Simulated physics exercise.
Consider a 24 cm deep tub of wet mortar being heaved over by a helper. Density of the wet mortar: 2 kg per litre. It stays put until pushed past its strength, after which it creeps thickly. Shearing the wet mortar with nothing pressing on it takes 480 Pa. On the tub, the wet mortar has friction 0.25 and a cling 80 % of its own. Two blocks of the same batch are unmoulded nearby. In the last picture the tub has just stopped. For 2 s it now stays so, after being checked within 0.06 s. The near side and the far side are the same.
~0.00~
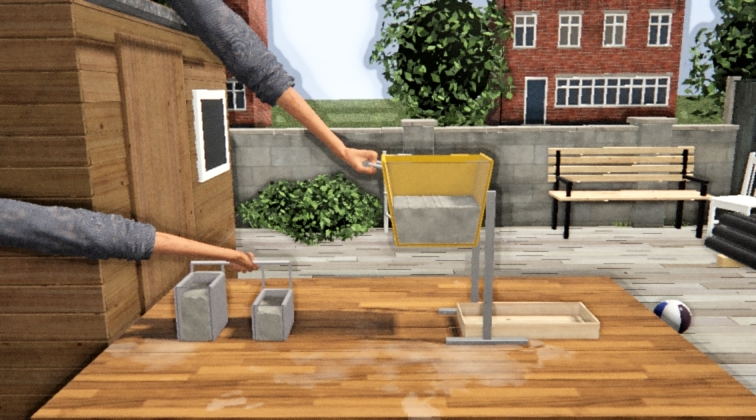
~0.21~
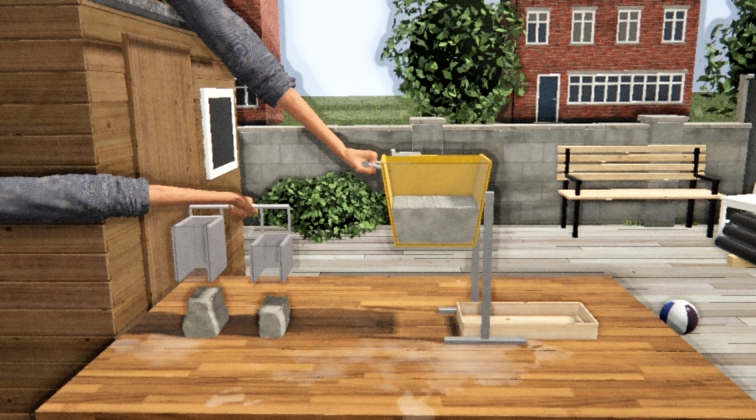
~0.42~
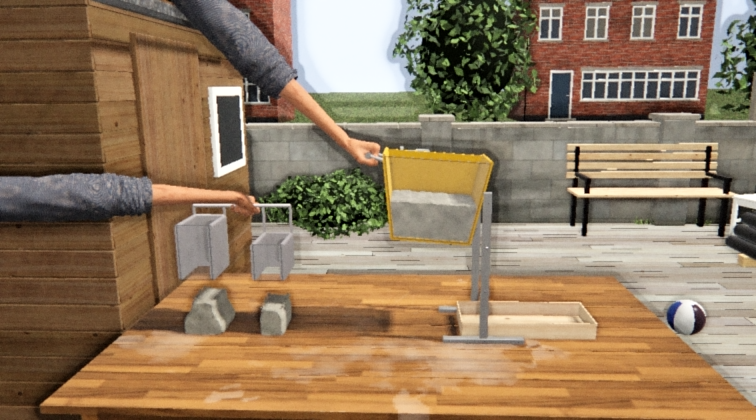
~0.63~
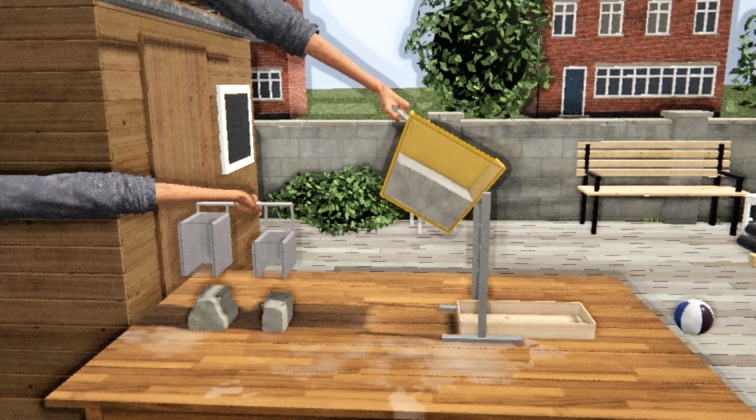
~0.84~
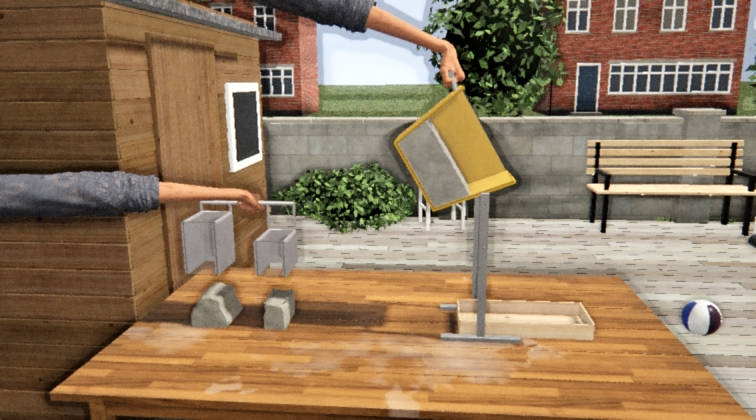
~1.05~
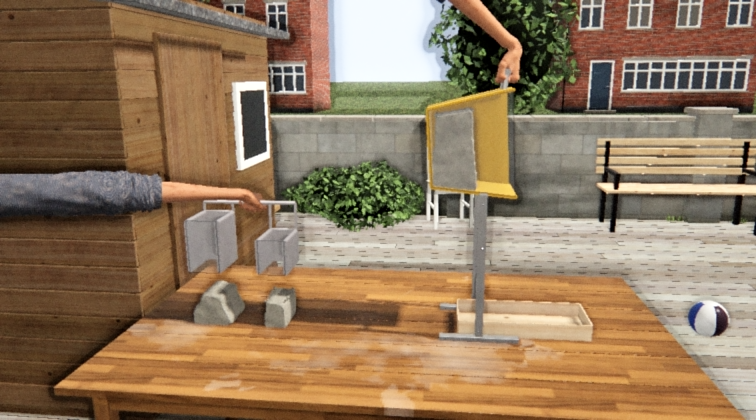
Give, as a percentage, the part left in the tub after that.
I would say roughly 70 per cent is left.
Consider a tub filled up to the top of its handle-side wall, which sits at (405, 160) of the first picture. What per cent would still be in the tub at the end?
In that case close to 100 %.
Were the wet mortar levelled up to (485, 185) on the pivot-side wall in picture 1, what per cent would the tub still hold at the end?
I'd say close to 45 % stays in the tub.
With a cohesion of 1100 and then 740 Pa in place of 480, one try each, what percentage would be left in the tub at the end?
Respectively, close to 100 % and close to 100 %.
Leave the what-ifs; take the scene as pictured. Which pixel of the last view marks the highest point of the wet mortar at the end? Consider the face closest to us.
On the near face, the top ends up close to (454, 160).
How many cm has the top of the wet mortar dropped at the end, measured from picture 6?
About 14 cm.
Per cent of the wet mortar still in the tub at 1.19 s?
Tub contents: Around 100 %.
After 1.19 s, the tub is at 86 degrees and holds 100 %.
After 1.36 s, the tub is at 86 degrees and holds 86 %.
After 1.53 s, the tub is at 86 degrees and holds 73 %.
After 1.70 s, the tub is at 86 degrees and holds 72 %.
After 3.05 s, at the end, the tub is at 86 degrees and holds 70 %.
